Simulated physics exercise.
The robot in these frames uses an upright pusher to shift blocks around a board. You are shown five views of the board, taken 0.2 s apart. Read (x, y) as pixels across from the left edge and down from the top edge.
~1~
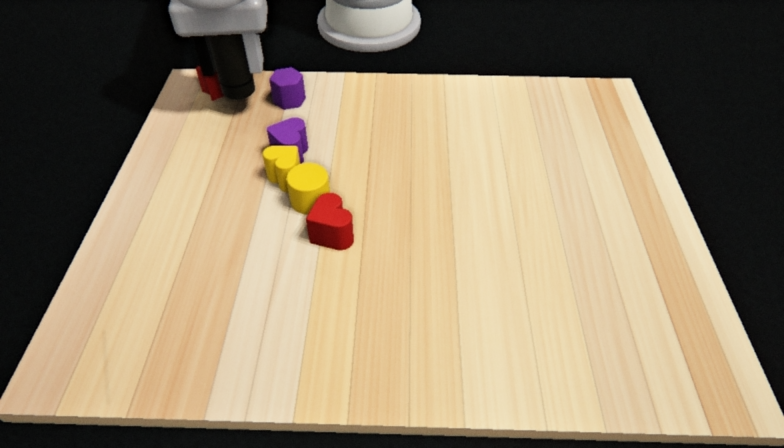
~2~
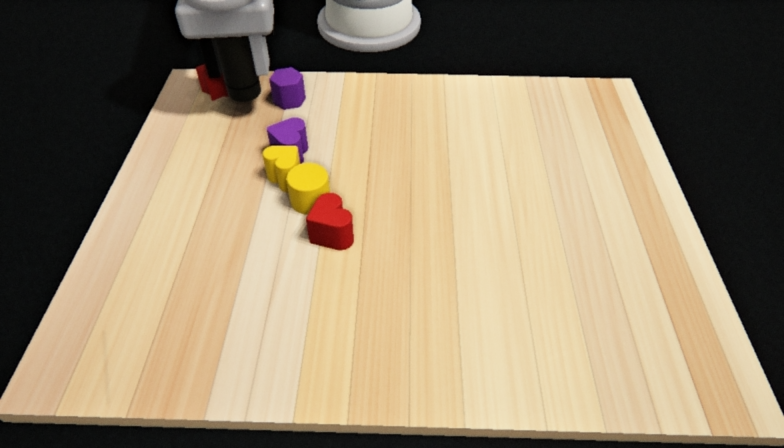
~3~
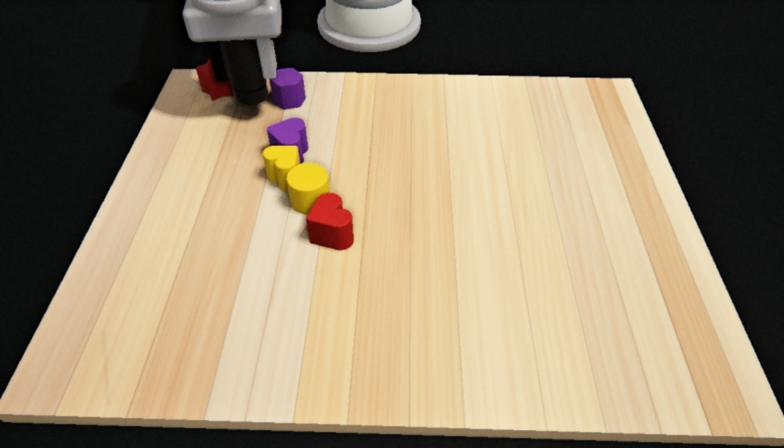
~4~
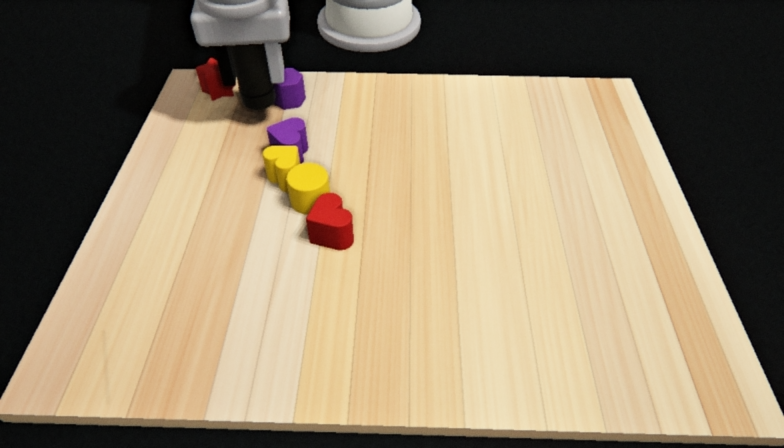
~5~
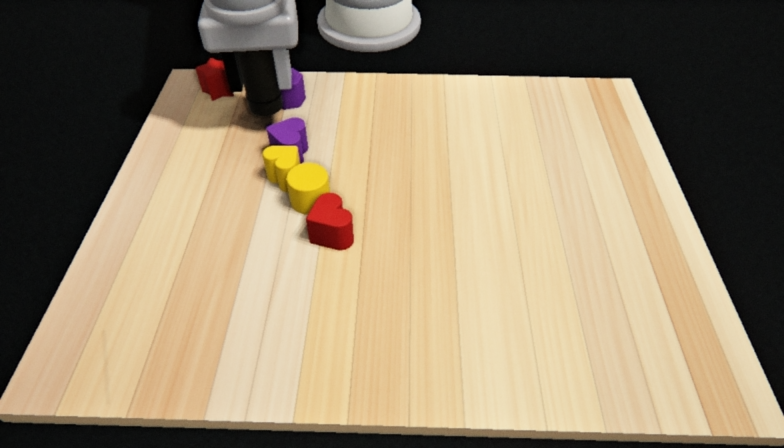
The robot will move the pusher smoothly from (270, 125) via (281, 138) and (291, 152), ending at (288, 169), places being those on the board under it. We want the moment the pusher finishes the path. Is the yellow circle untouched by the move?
I expect not.
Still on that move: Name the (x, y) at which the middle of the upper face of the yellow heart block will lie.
The centre of its top face lies at (275, 169).
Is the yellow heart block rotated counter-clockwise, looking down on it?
That would be a no.
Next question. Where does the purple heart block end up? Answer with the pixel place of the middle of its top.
Just about (312, 156).
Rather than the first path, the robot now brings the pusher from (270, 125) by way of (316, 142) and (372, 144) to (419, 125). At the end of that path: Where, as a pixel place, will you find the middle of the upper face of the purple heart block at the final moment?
So, by the moment the path ends, you'll find the top centre of the purple heart block at (303, 138).
The first path, step by step. Halfway along, pusher (284, 127); yellow heart block (281, 160), turned 30° clockwise; purple heart block (296, 139).
At the end, pusher (285, 151); yellow heart block (275, 169), turned 40° clockwise; purple heart block (312, 156), turned 30° anticlockwise; yellow circle (313, 184); red heart block (332, 213).
